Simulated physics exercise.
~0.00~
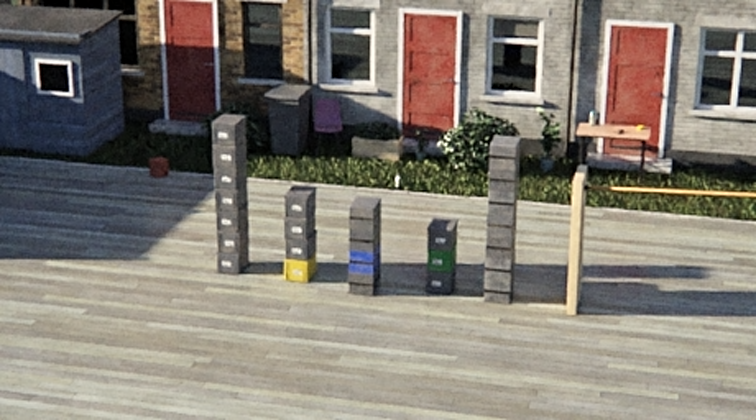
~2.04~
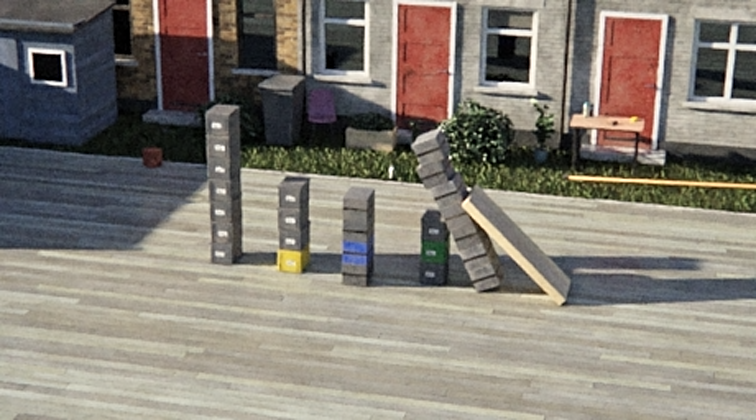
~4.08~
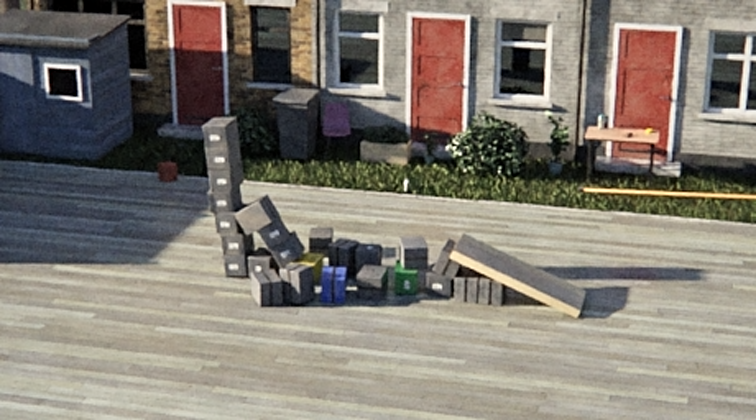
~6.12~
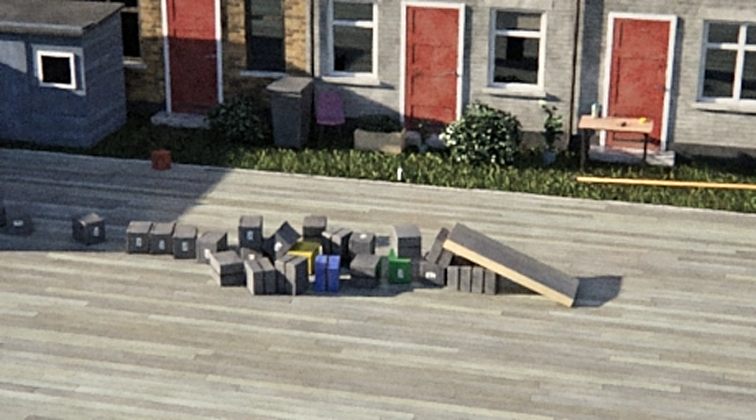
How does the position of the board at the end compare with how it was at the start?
At the start the board stands upright at the right end of the row of stacks. By the end it is down on its side, sloping against the fallen totes.
Stacks of grey totes toppling leftward in turn as an upright board tips into them, ending strewn across the planks.
